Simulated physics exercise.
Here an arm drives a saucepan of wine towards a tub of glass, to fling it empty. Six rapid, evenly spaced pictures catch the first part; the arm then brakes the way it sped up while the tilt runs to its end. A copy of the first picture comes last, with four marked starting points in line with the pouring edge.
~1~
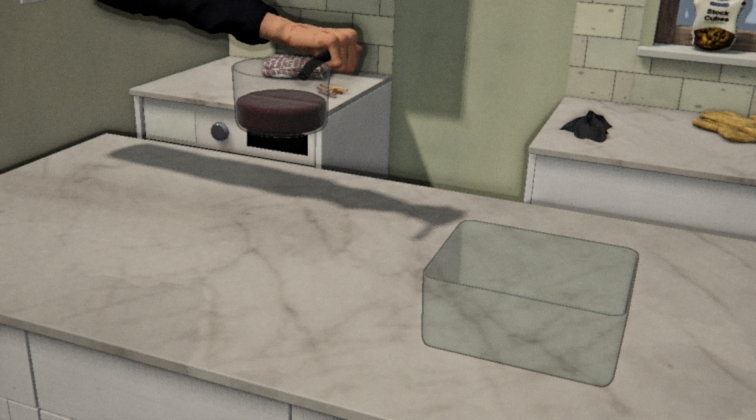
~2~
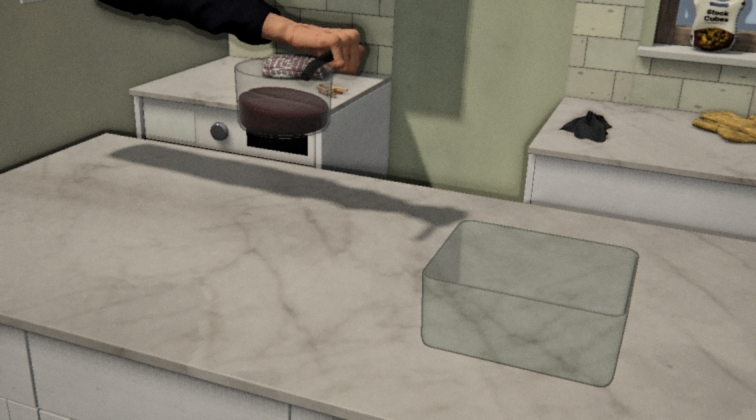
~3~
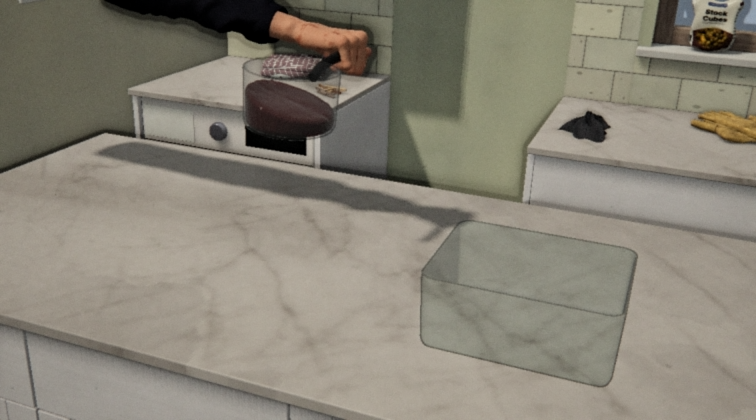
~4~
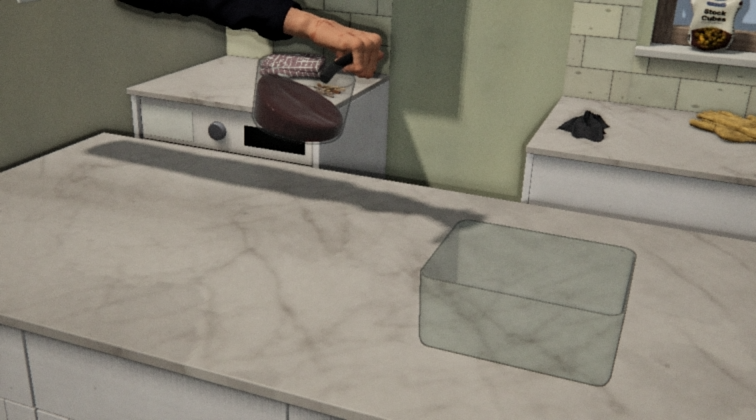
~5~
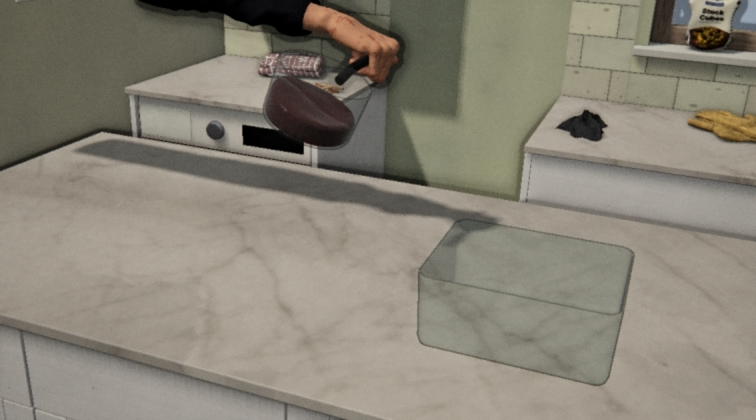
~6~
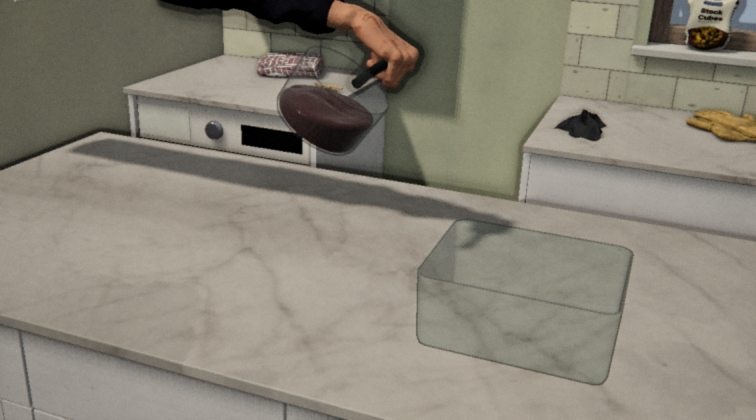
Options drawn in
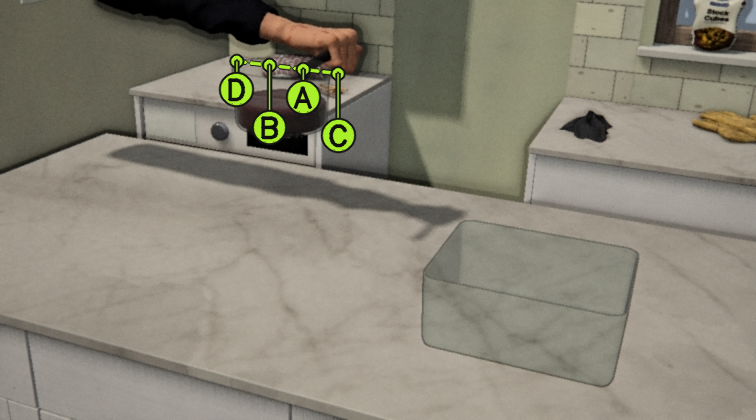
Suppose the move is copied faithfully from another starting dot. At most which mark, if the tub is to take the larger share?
I would pick dot A.
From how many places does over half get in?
Two of them.
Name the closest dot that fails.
It is B.
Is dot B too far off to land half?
Yes, that goes wrong.
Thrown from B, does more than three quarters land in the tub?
No.
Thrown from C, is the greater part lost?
No, that is safe.
On the marked copy, A at (303, 69); B at (269, 65); C at (338, 73); D at (236, 61).
For dot A, about 63 % lands in the tub, 27 % falls short and 9 % goes beside or beyond.
For dot B, about 34 % lands in the tub, 60 % falls short and 6 % goes beside or beyond.
For dot C, about 79 % lands in the tub, 10 % falls short and 11 % goes beside or beyond.
For dot D, about 0 % lands in the tub, 99 % falls short.
